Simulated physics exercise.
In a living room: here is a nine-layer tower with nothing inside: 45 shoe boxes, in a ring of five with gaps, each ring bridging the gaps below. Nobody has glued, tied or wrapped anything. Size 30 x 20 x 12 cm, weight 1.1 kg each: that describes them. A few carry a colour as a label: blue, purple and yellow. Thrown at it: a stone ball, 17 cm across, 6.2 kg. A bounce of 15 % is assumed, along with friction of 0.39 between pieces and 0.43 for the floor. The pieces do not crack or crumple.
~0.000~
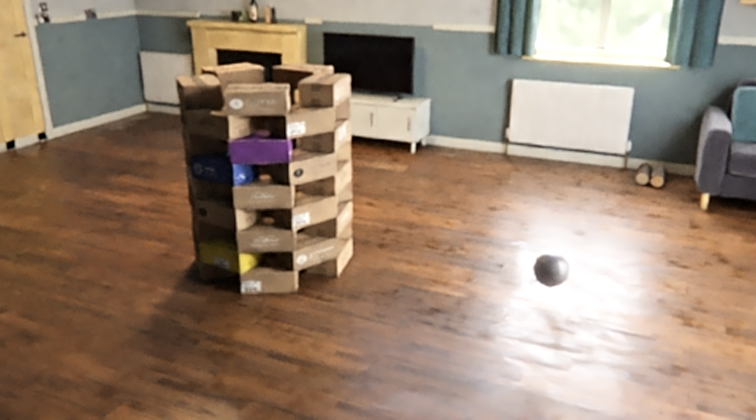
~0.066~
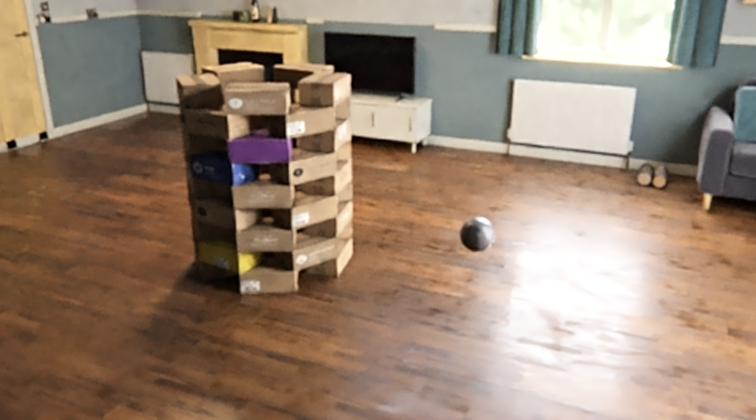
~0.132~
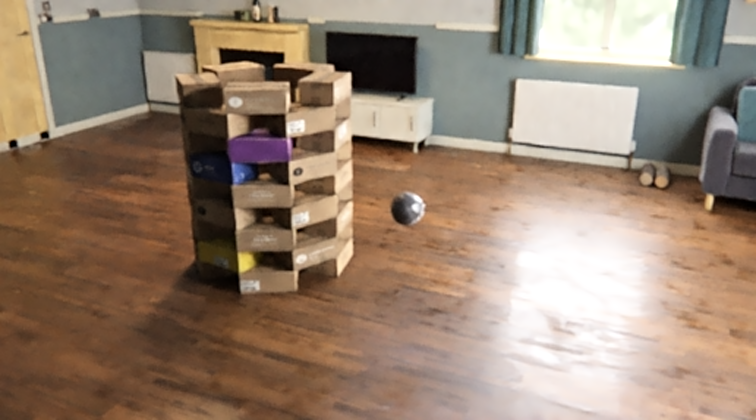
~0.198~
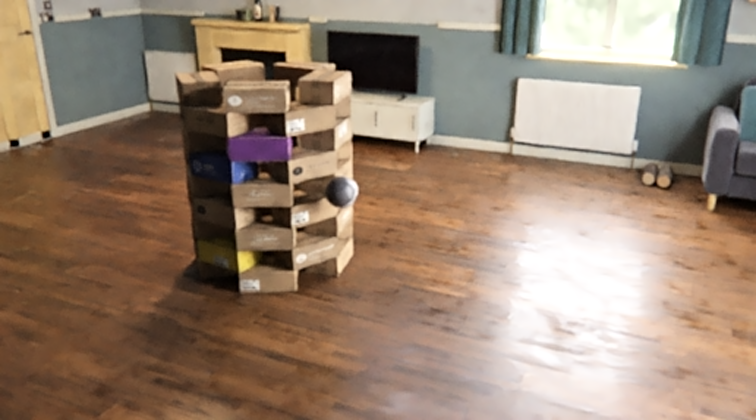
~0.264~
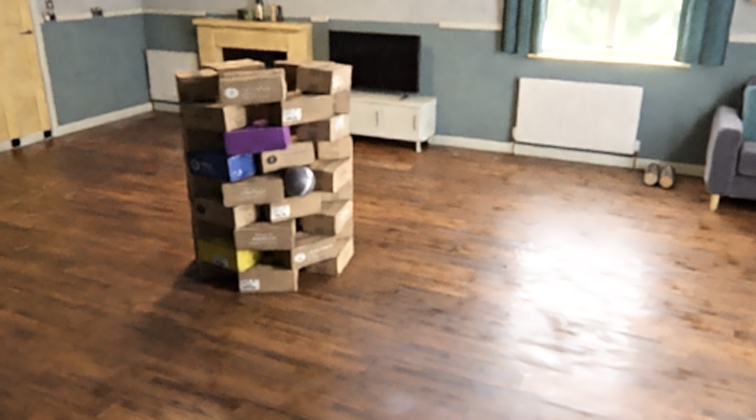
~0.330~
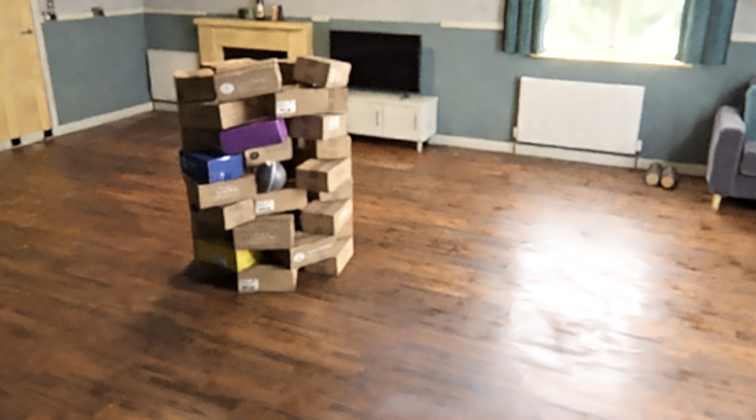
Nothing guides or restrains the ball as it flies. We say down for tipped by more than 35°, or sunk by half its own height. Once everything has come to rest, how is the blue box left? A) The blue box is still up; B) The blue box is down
The blue box is down (B).
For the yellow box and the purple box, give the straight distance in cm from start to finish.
The yellow one ends 0 cm from its start and the purple one 75 cm.
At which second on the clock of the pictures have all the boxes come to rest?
Near 4.0 s.
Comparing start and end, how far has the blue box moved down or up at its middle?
It finishes some 62 cm lower than at the start.
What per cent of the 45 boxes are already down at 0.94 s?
At that instant, 25 percent.
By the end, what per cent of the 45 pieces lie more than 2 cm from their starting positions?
Shifted: 60 per cent.
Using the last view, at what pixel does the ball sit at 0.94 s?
Near (217, 187).
Around 0.48 s, ball still moving; 3 of the 45 boxes down; blue box displaced 19 cm; purple box tipped 30°, 8 cm lower.
Around 0.94 s, ball still moving; 11 of the 45 boxes down; blue box tipped 7°; purple box on its side.
Around 1.62 s, ball still moving; 14 of the 45 boxes down; blue box upside down; purple box on its side.
Around 3.08 s, ball at rest; 17 of the 45 boxes down; blue box upside down; purple box on its side.
Finally (4.4 s), ball at rest; 18 of the 45 boxes down; blue box upside down; purple box on its side; yellow box displaced 10 mm. Seen by the last camera, middles, blue box near (102, 273), purple box near (194, 262).
